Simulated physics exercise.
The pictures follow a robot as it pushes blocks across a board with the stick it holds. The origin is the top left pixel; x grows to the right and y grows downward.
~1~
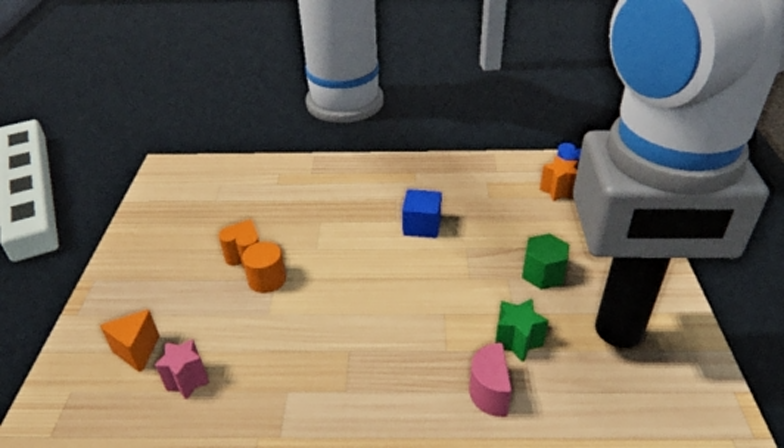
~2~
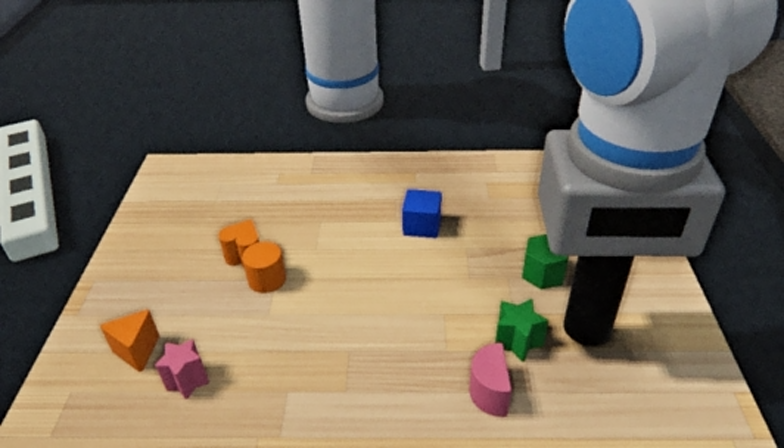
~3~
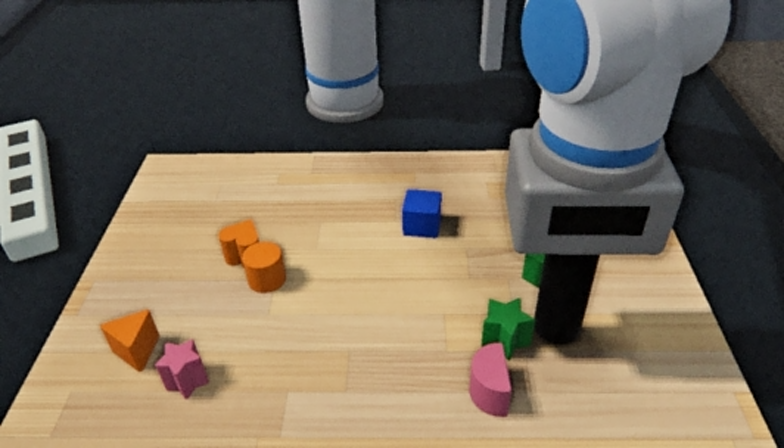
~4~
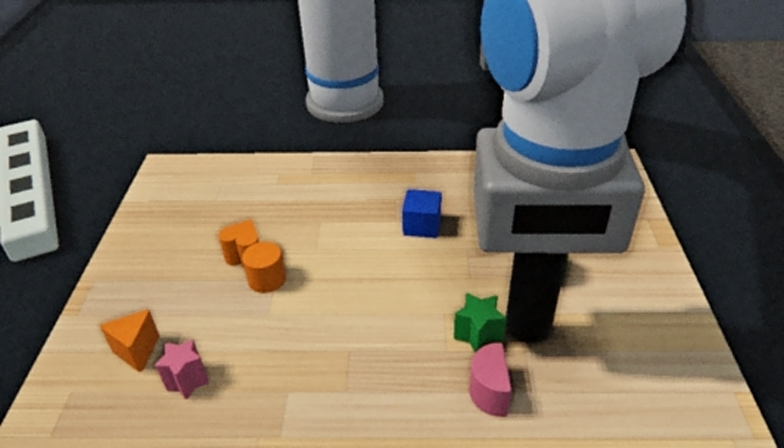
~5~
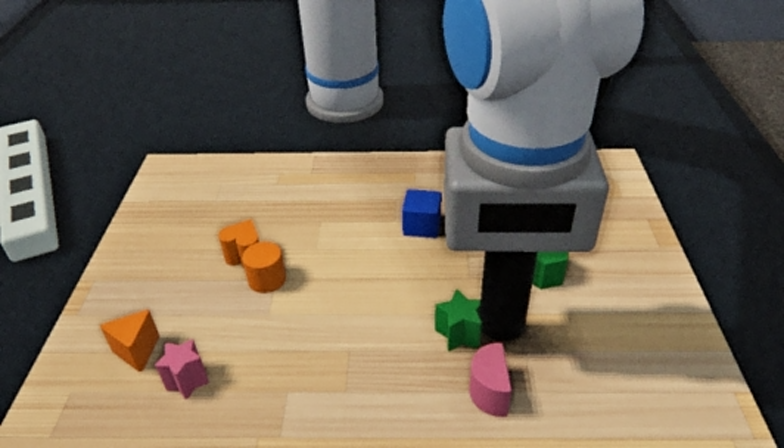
A robot arm moves left across the wooden board, pushing the green star block left.
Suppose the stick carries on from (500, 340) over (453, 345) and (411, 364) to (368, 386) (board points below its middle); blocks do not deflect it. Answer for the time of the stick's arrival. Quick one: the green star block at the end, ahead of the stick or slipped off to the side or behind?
The block gets away.
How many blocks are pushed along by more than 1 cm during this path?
The number is one.
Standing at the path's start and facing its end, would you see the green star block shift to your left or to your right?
Over to the right.
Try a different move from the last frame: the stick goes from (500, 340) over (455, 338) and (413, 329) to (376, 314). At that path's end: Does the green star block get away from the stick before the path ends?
That would be a no.
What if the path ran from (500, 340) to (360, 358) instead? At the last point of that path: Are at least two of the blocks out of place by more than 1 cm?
It seems not.
The first path, step by step. One third of the way, stick at (454, 330); green star block at (414, 310).
Two thirds of the way, stick at (410, 349); green star block at (385, 313), turned 40° clockwise.
At the end, stick at (367, 371); green star block at (381, 314), turned 60° clockwise; pink half-round block unmoved.
